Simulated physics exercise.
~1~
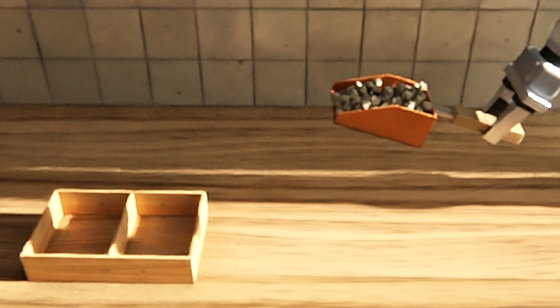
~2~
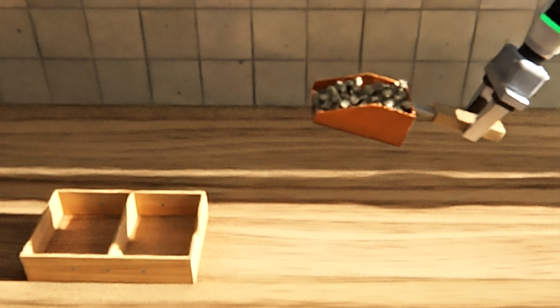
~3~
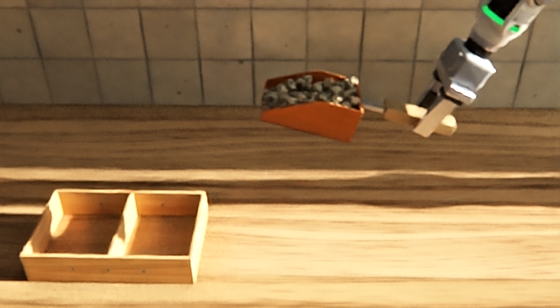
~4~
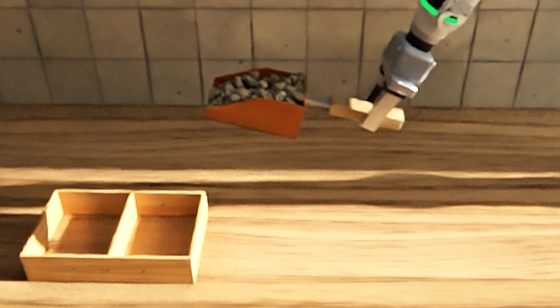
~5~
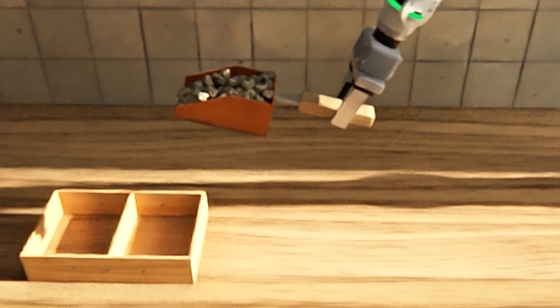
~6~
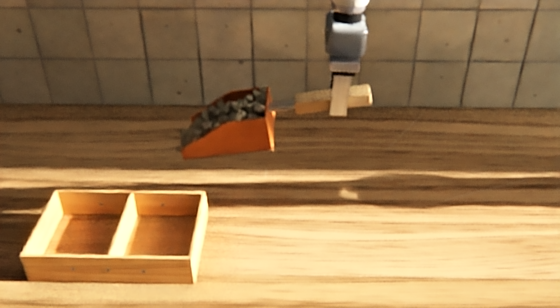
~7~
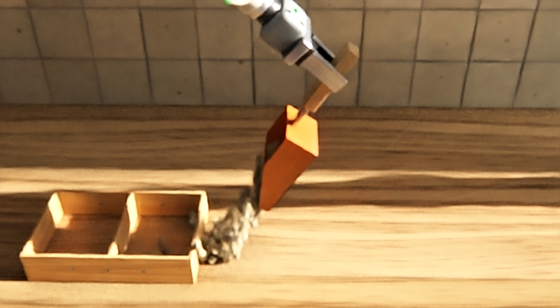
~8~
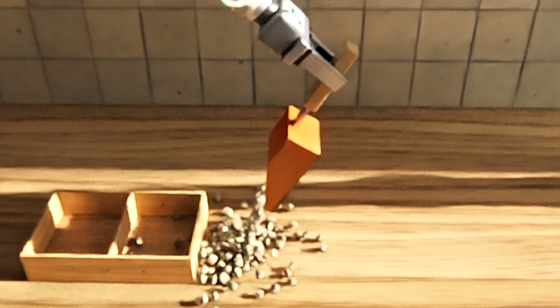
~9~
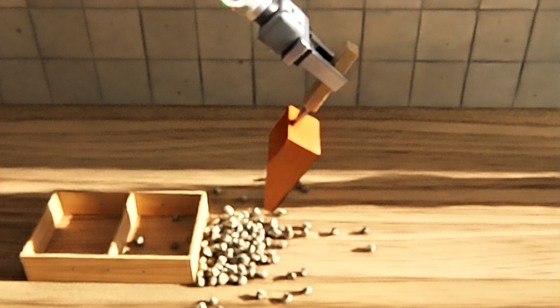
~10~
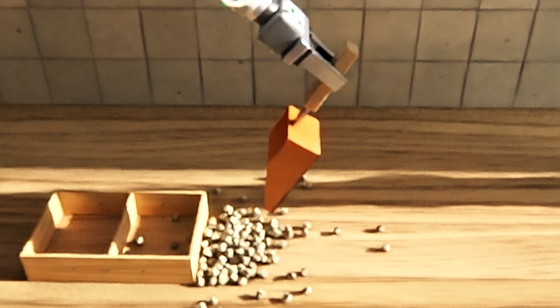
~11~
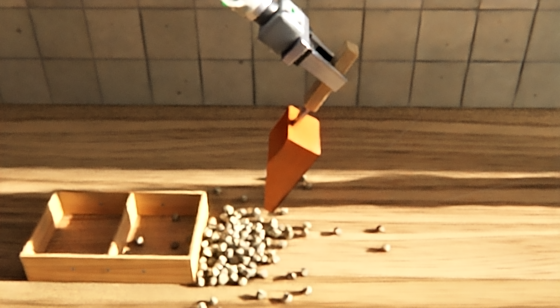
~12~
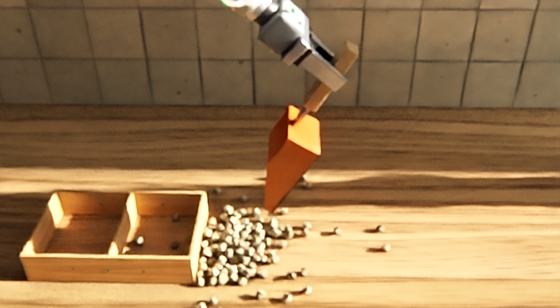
On a wooden table, a robot arm tips an orange scoop, spilling most pebbles beside the box.
